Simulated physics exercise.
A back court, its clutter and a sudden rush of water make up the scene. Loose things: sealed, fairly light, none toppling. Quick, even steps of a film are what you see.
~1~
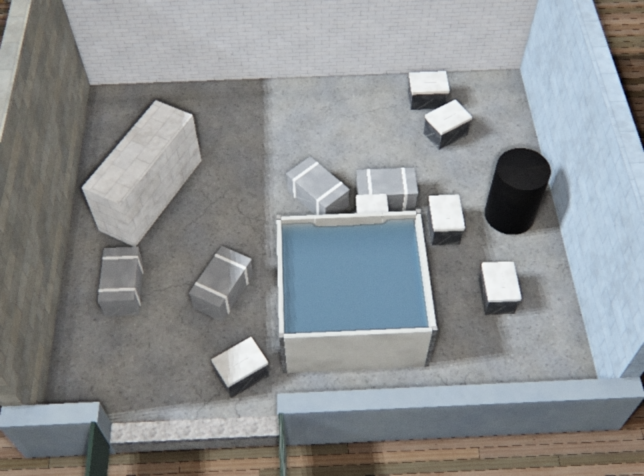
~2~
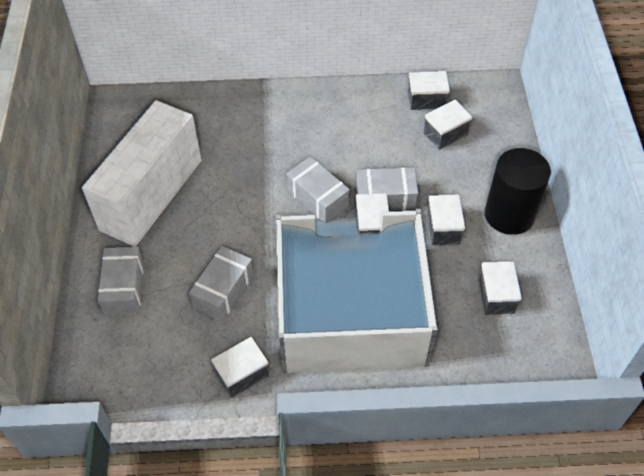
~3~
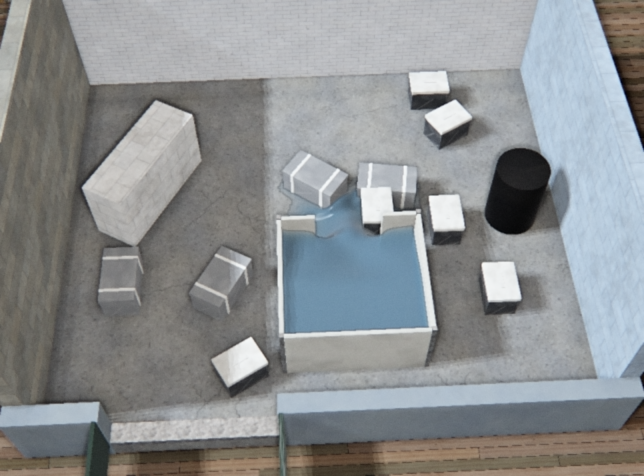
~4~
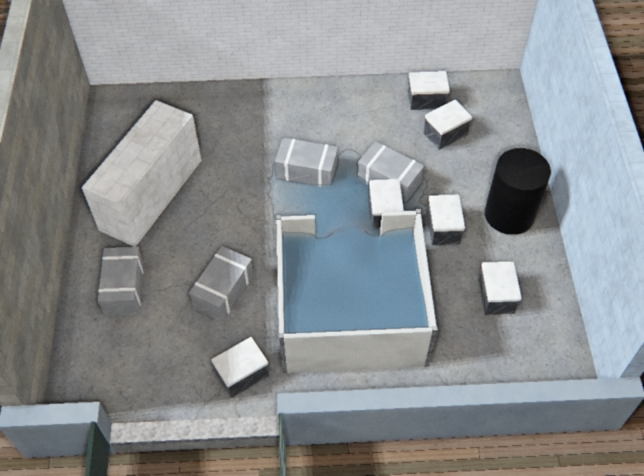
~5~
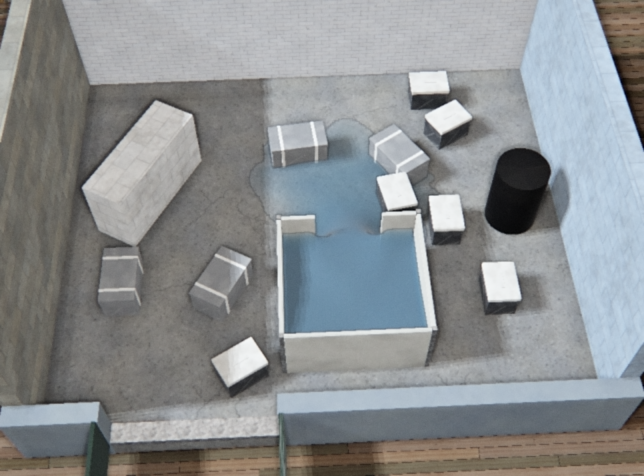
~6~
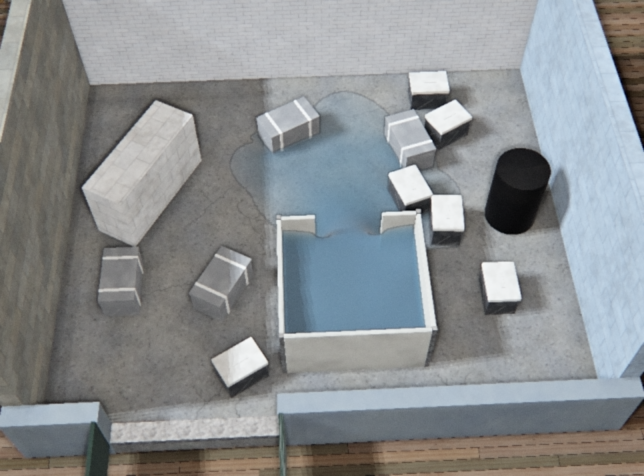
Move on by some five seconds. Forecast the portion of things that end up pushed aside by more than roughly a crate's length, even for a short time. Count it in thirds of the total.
That share lands between a third and two thirds.
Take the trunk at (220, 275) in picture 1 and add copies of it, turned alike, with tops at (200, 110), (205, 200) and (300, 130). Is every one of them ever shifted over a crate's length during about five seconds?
In sequence: Pushed clear, doesn't go far, pushed clear.
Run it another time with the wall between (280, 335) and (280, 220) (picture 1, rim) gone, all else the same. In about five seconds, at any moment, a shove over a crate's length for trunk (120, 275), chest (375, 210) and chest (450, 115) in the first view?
One after the other: Shifted that much, under that, less than that.
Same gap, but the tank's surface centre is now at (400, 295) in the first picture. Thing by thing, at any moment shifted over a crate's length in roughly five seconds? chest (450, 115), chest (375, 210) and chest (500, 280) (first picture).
The first: Travelled far enough; the second: Travelled far enough; the third: Did not travel far.
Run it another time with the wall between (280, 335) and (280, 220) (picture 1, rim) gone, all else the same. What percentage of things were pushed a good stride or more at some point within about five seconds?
That should be close to 30 percent.
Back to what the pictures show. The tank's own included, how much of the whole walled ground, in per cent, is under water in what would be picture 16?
Around 50 percent.
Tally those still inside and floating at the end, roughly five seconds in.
Count: 5.
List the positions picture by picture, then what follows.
The first picture shows a trunk at (318, 182), on the bottom; a trunk at (387, 182) rests on the ground; 0 of 10 have shifted.
The second picture shows a trunk at (318, 182), on the bottom; a trunk at (387, 182), on the bottom; 1 of 10 have shifted.
The third picture shows a trunk at (315, 173), on the bottom, close to its start; a trunk at (387, 178), on the bottom, close to its start; 3 of 10 have shifted.
The fourth picture shows a trunk at (307, 154) rests on the ground, a stride from its start; a trunk at (391, 164) rests on the ground, close to its start; 3 of 10 have shifted.
The fifth picture shows a trunk at (298, 136) rests on the ground, a stride from its start; a trunk at (399, 148) rests on the ground, a stride from its start; 3 of 10 have shifted.
The sixth picture shows a trunk at (288, 117), on the bottom, a stride from its start; a trunk at (410, 133) rests on the ground, a stride from its start; 3 of 10 have shifted.
A moment on, 3 of 10 are well off their spots; 0 afloat.
Next, 5 of 10 are well off their spots; 3 afloat.
Later, 5 of 10 are well off their spots; 5 afloat.
In the end, 5 of 10 are well off their spots, and 5 have been at some point; 5 afloat.
